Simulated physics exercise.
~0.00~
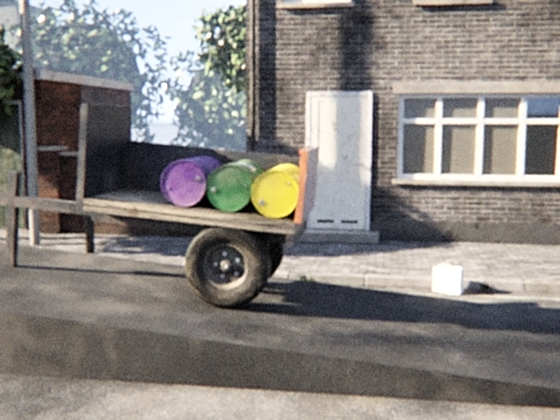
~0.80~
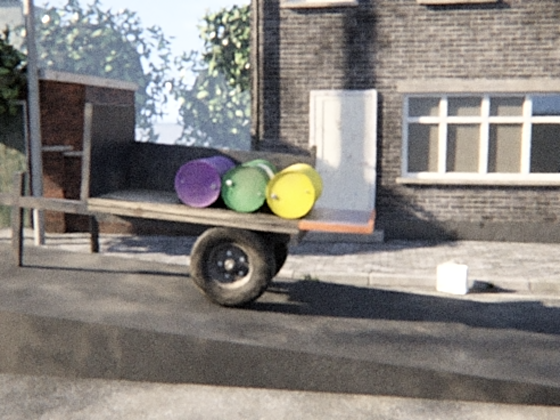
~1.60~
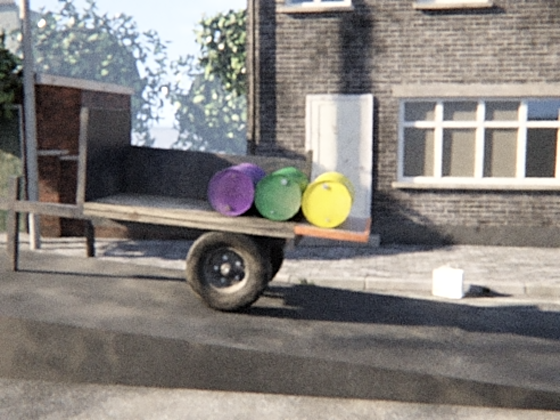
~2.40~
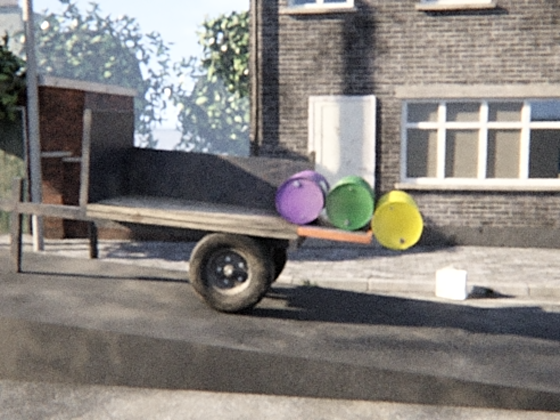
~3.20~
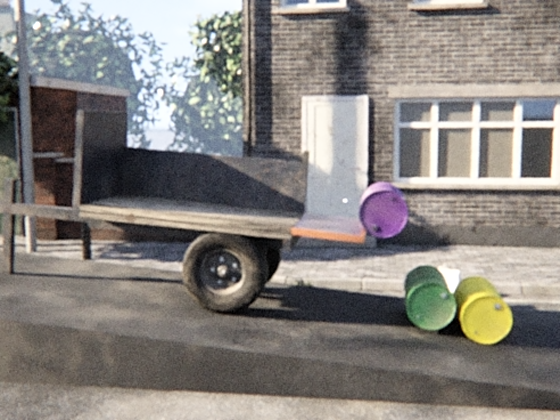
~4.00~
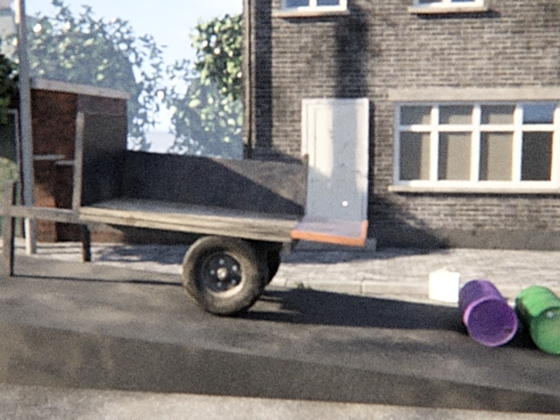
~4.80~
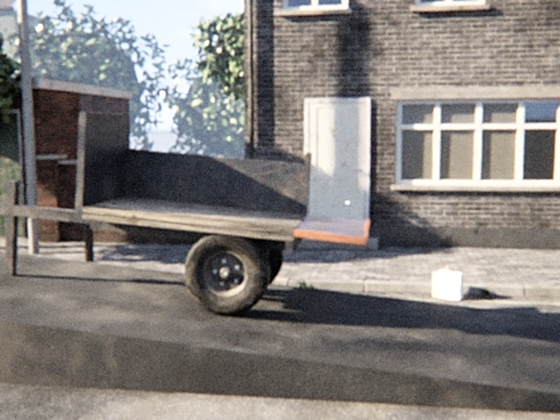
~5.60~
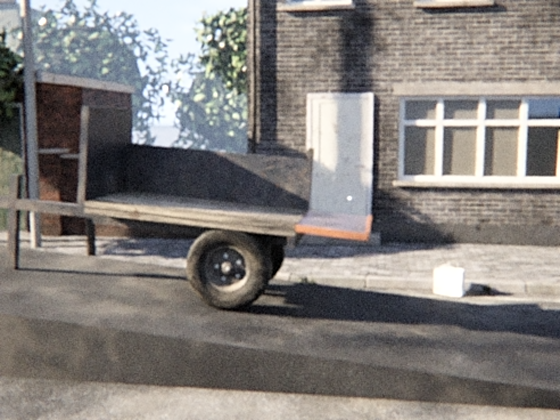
The clip opens on a flatbed trailer standing on a sloping road before a brick building, with purple, green and yellow drums lying side by side against its raised tailgate. The tailgate swings down to the right until it lies roughly level with the bed, and the drums begin rolling right. Yellow leads onto the lowered gate and drops off its end, with green and then purple following. Yellow and green reach the road while purple is still falling. The drums carry on right down the slope and leave view one after another, leaving the trailer empty with its gate down.
